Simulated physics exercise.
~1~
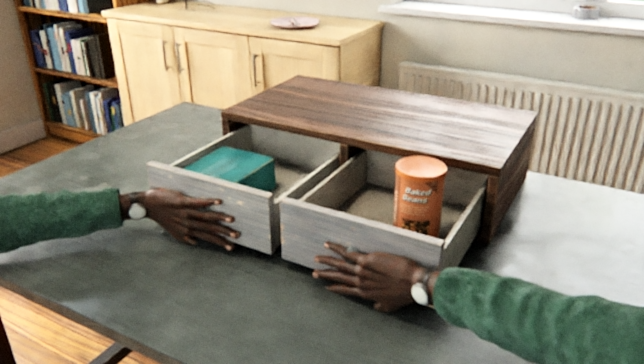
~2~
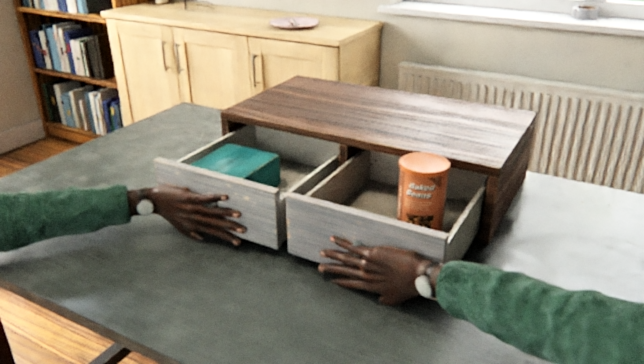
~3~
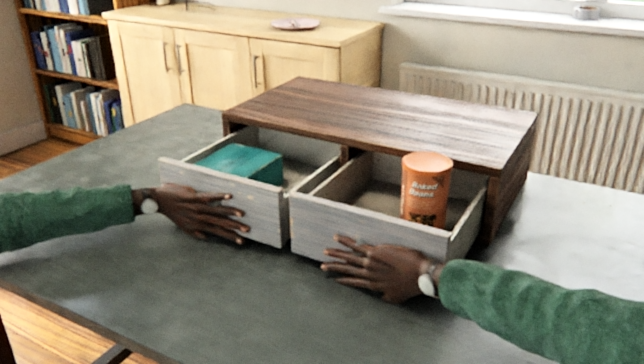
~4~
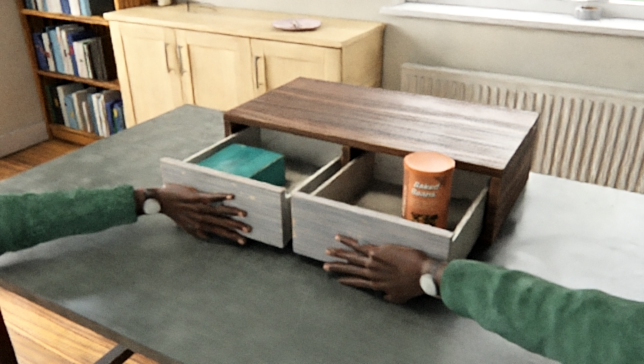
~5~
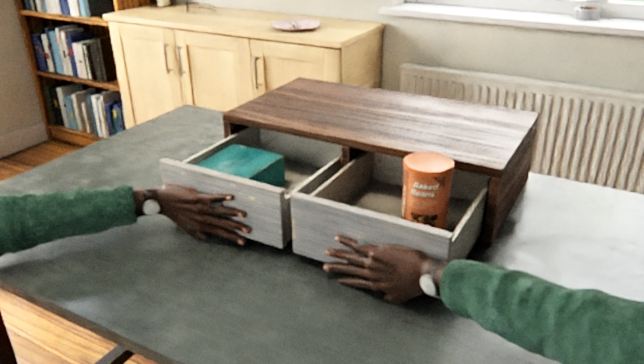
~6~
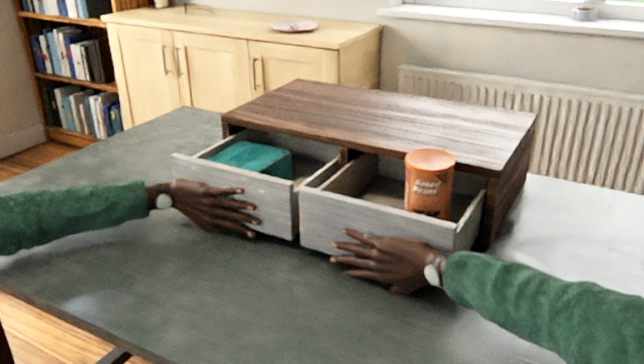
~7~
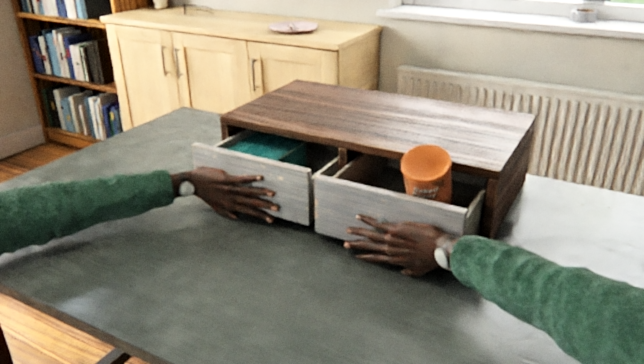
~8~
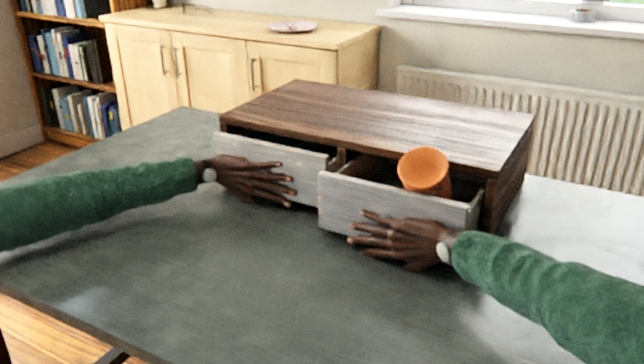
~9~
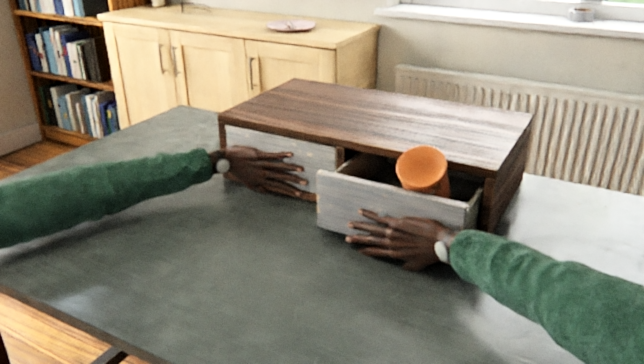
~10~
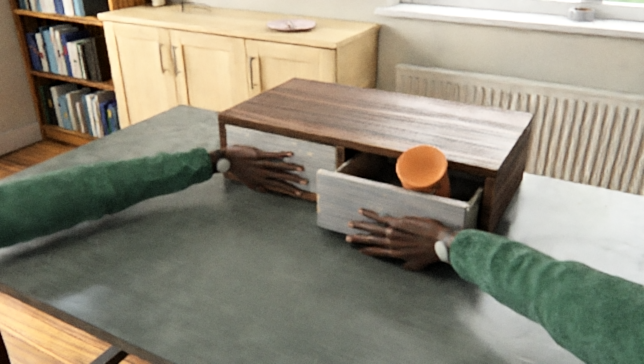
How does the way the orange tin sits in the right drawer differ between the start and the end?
At the start the orange tin stands upright in the drawer, and by the end it is leaning.
